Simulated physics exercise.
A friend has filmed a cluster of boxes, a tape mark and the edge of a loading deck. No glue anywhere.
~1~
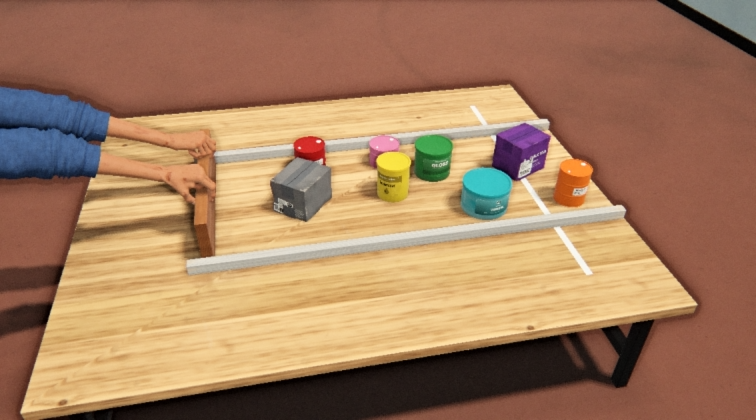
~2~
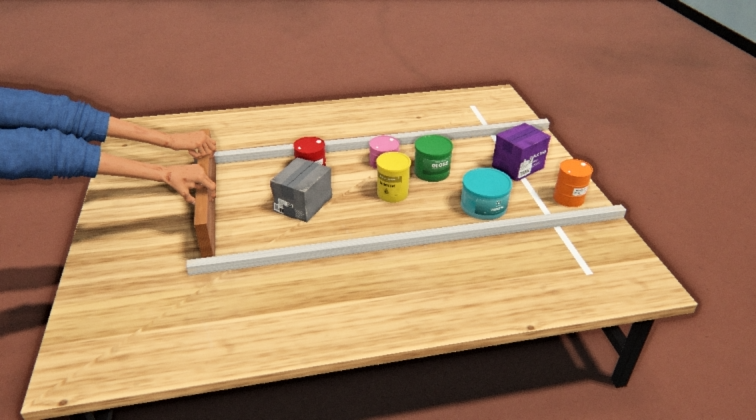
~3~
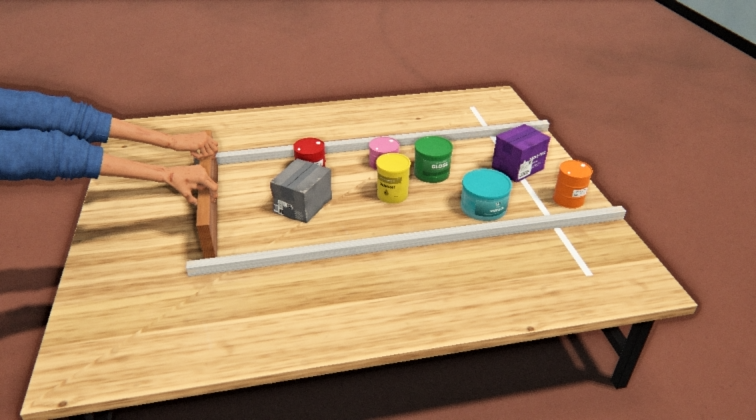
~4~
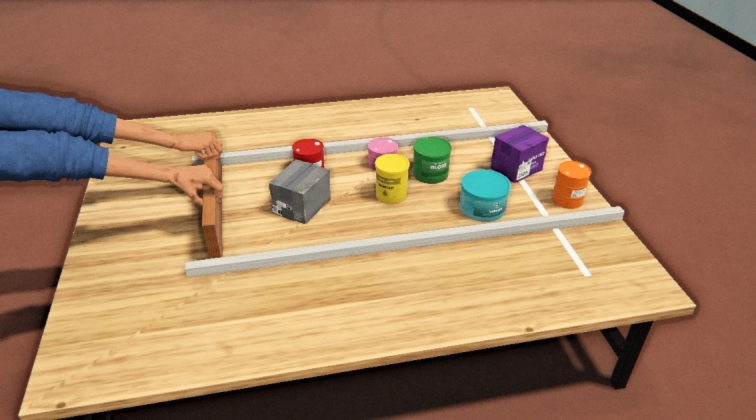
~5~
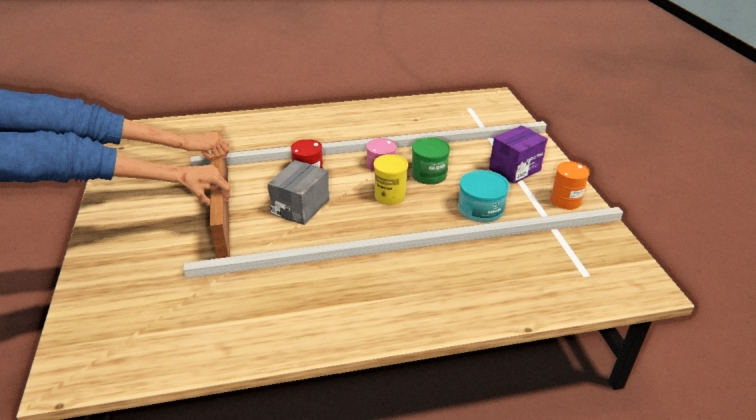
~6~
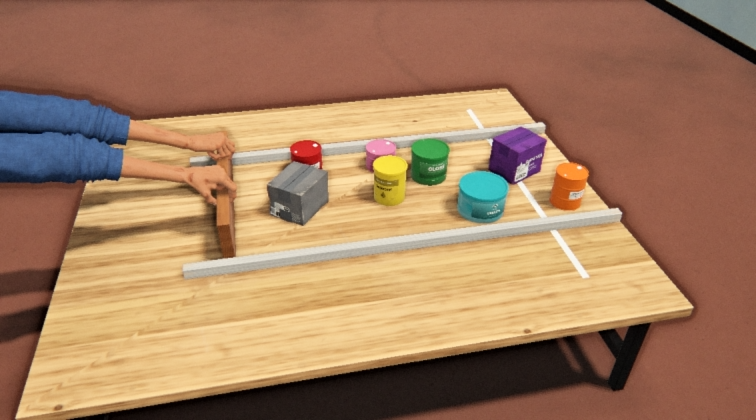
On a light wooden table with two pale rails and a white line across it, two blue-sleeved arms hold a brown plank upright behind a group of coloured canisters and boxes. The hands then slide the plank slightly to the right, toward the grey box, while the objects stay essentially still.
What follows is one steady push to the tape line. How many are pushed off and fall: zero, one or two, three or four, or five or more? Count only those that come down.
As it turns out, the number that fall off is one or two.
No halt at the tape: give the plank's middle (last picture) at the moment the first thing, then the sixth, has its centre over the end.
Its middle is around (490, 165) and later (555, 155).
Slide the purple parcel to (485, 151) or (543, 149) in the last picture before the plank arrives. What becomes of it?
In that order, it drops off; tumbles off.
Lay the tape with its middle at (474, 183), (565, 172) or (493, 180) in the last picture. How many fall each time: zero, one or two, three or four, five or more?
One after another: None at all; five or more; just one or two.
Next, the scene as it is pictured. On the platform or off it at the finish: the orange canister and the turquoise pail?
The orange canister is kept; the turquoise pail stays on.
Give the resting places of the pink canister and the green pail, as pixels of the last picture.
The pink canister at (537, 135), the green pail at (559, 146).
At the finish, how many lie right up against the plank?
In contact: 3.
Soon after, none off yet; orange canister at rest near (569, 187); purple parcel at rest near (517, 155); turquoise pail at rest near (482, 197).
Then, none off yet; orange canister at rest near (569, 187); purple parcel moving near (518, 155); turquoise pail moved a little near (490, 200).
By the end, the number that fall off is one or two; fallen, purple parcel.
